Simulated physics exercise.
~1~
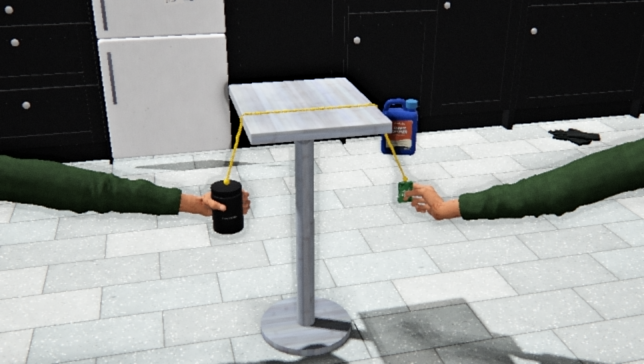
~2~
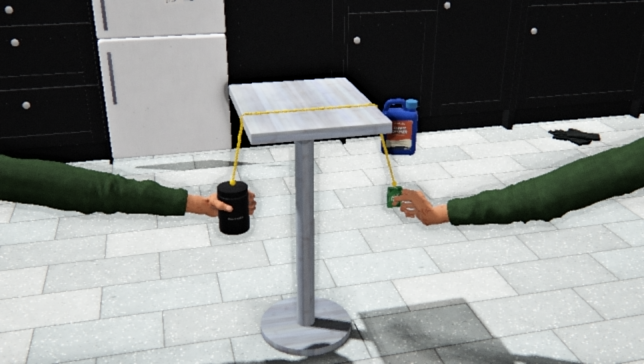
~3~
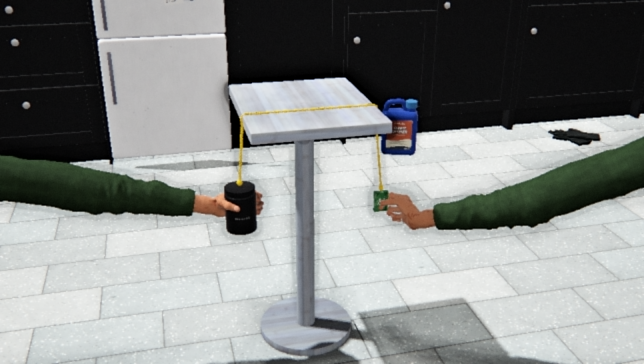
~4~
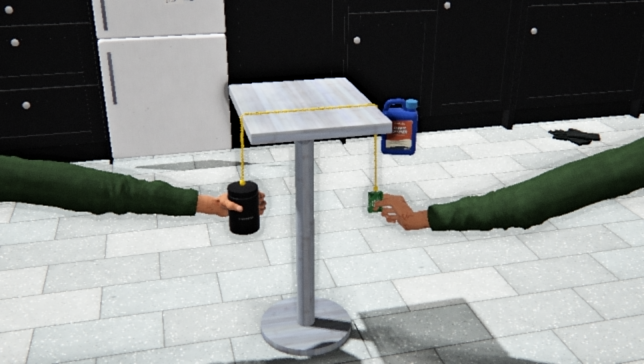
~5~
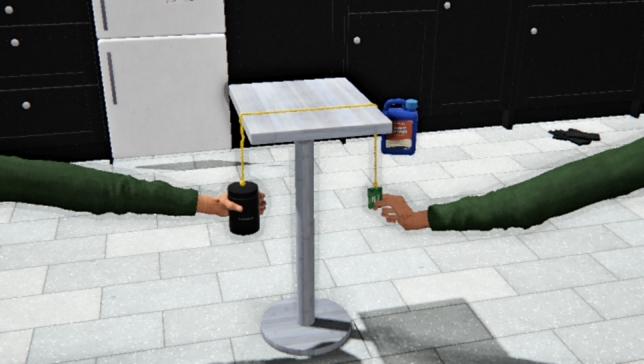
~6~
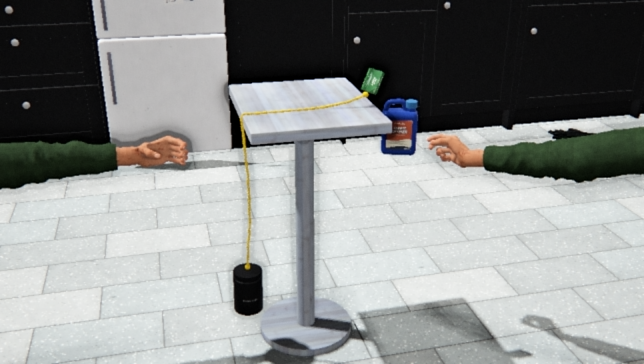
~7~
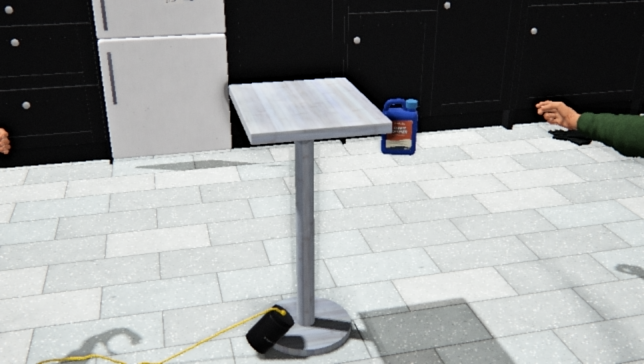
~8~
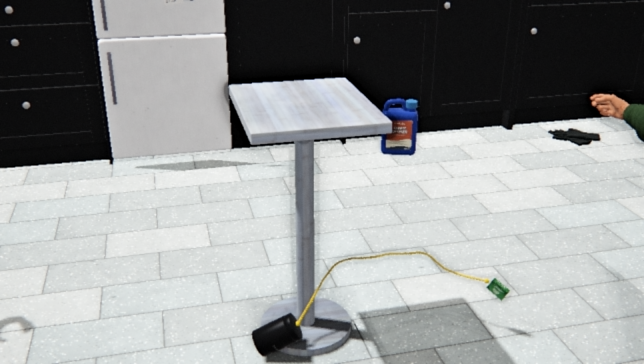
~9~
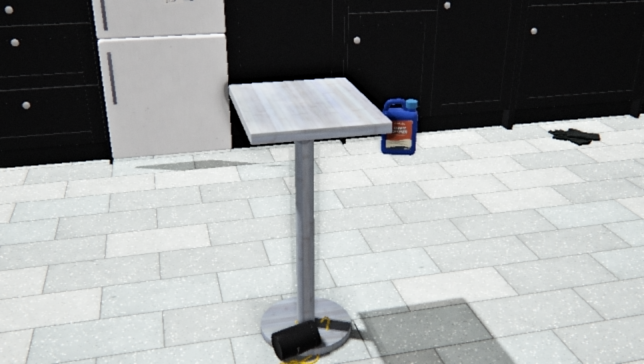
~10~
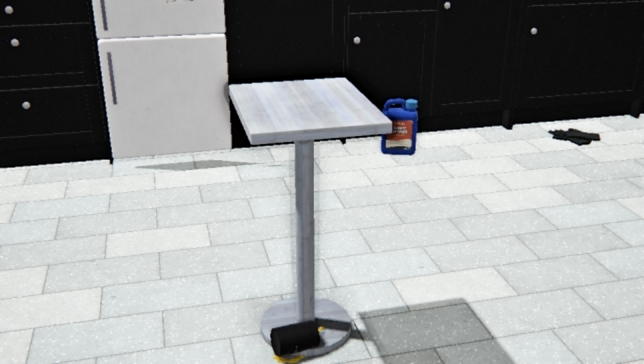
Black jar dropping left when hands let go, yanking a green matchbox over a table by yellow shoelace before toppling on the floor.
